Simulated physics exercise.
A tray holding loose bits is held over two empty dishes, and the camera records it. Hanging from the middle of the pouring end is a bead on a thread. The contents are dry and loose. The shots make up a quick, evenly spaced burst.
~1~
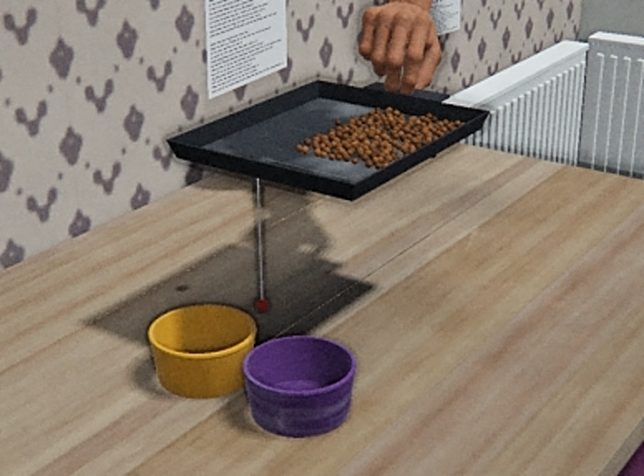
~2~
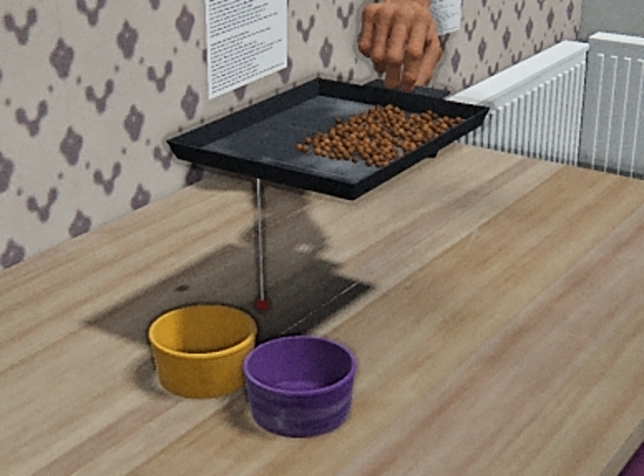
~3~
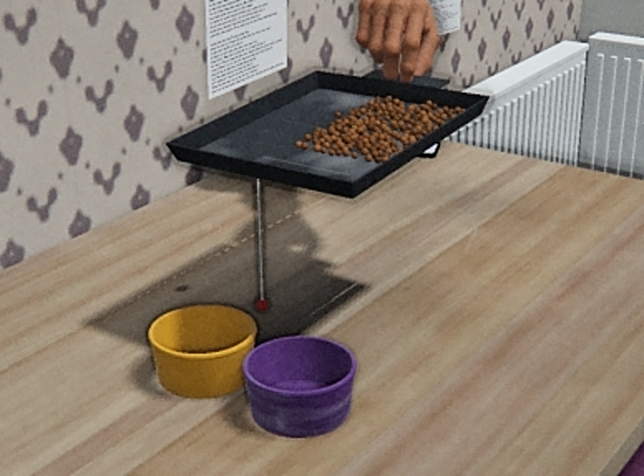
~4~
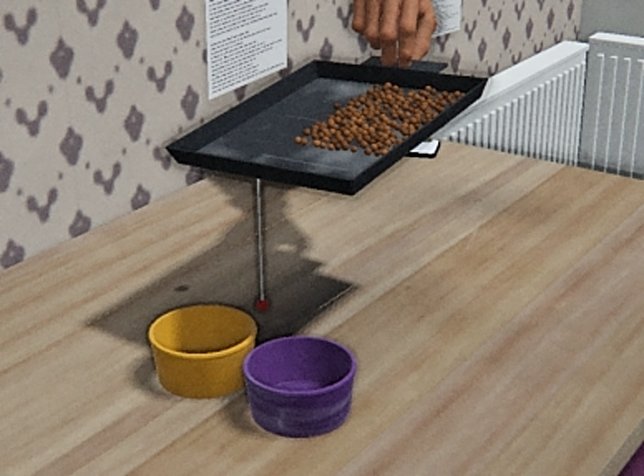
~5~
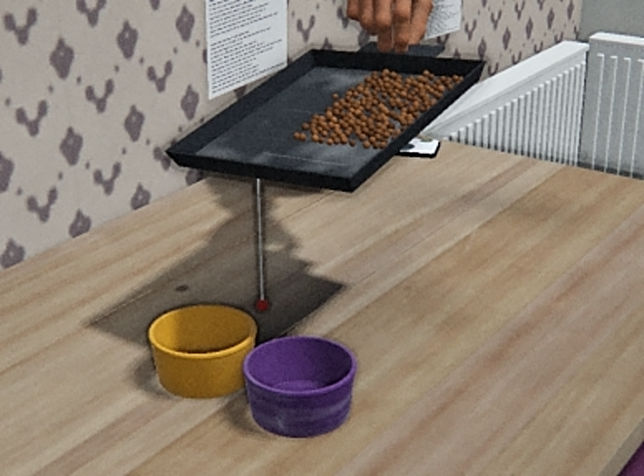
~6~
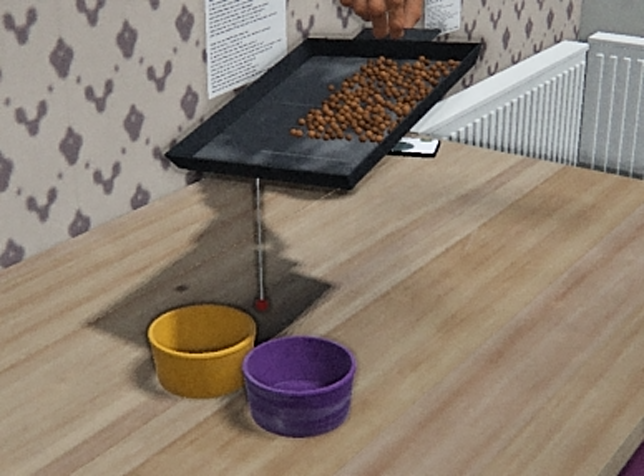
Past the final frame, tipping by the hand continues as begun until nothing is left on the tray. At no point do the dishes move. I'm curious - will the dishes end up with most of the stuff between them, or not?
No, less than half of it.
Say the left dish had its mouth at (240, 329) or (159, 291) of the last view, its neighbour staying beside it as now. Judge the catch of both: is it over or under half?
Catch, run one: Below the halfway mark; run two: Past the halfway mark.
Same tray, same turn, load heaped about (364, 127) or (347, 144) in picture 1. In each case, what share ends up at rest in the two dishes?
Roughly 30 per cent, and 40 per cent.
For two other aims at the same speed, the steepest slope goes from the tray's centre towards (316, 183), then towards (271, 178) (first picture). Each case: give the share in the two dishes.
Roughly 60 % in the first case and 80 % in the second.
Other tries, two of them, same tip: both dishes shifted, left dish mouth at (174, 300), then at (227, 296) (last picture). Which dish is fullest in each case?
The left-hand one the first time, the left-hand one the second.
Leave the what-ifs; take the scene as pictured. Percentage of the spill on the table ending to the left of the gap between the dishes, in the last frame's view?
It comes to near 90 percent of the spill.
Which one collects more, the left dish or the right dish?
In the end, the left-side dish gets more.
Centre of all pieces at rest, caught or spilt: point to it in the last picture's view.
Close to (167, 355), more or less.
Soon after the last picture, tray tipped steeply; most on the tray; a stray few in the left dish; a stray few outside both; about a quarter in the air.
A little later, tray tipped right over; about a third on the tray; a small part in the left dish; about a third outside both; a small part in the air.
Later still, tray tipped past a quarter turn; about a third in the left dish; about two thirds outside both.
At rest, tray tipped past a quarter turn; none in the right dish; about a third in the left dish; about two thirds outside both.
